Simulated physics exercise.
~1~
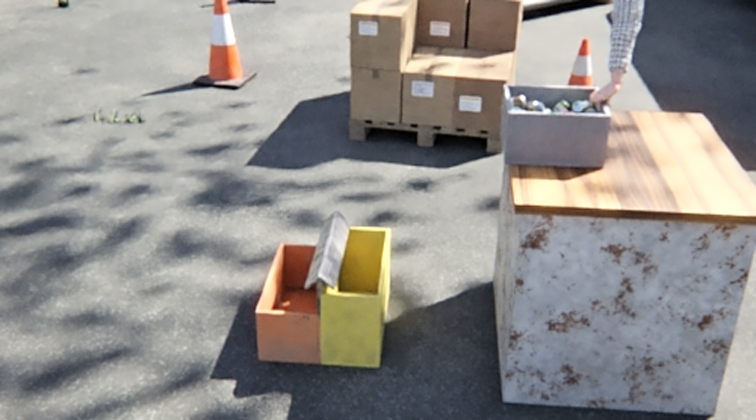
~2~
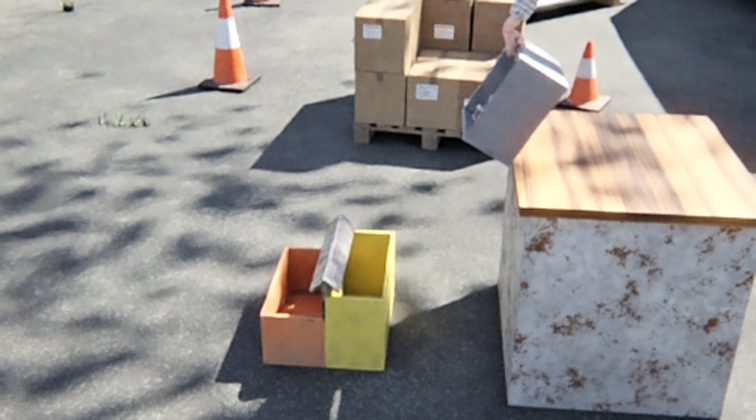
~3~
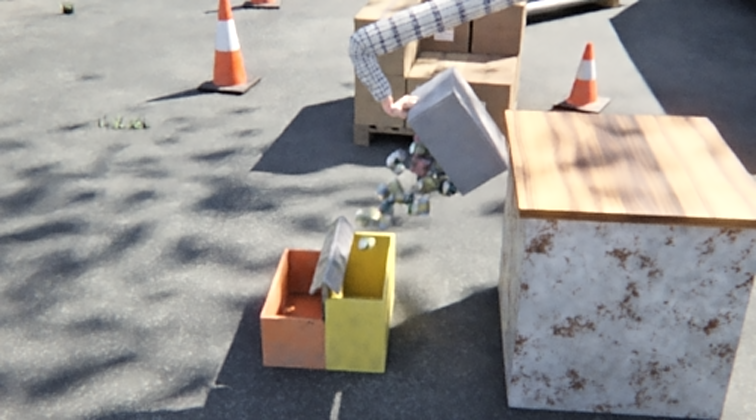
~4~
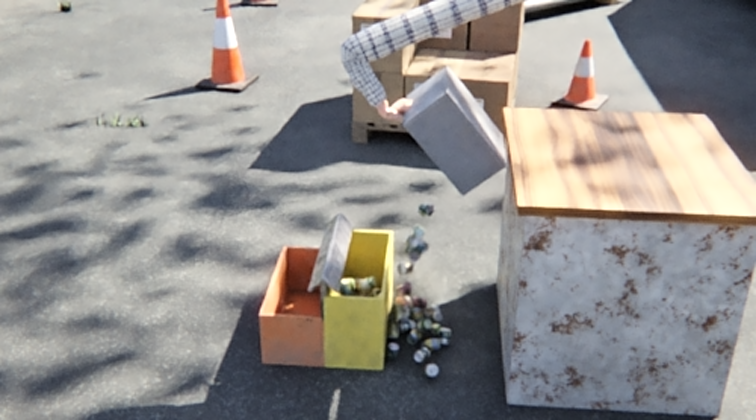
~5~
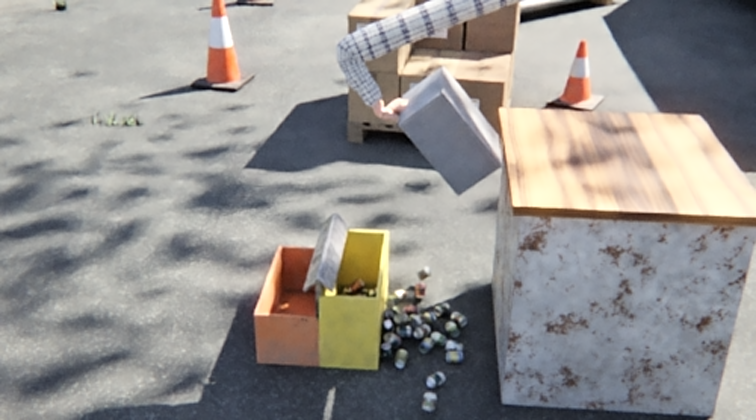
On a sunlit paved yard with traffic cones and stacked cartons, a grey crate full of small cans sits on a wood-topped bench, a hand at its rim. Below to the left stand an orange box and a yellow trough, with a grey roof-shaped splitter over their shared wall. The hand tips the crate leftward off the bench edge until its mouth points steeply down. Cans tumble out in a cluster, some dropping into the yellow trough and others onto the ground beside it. The crate hangs tilted as the last ones fall, leaving cans in the trough and a scattered pile between it and the bench.
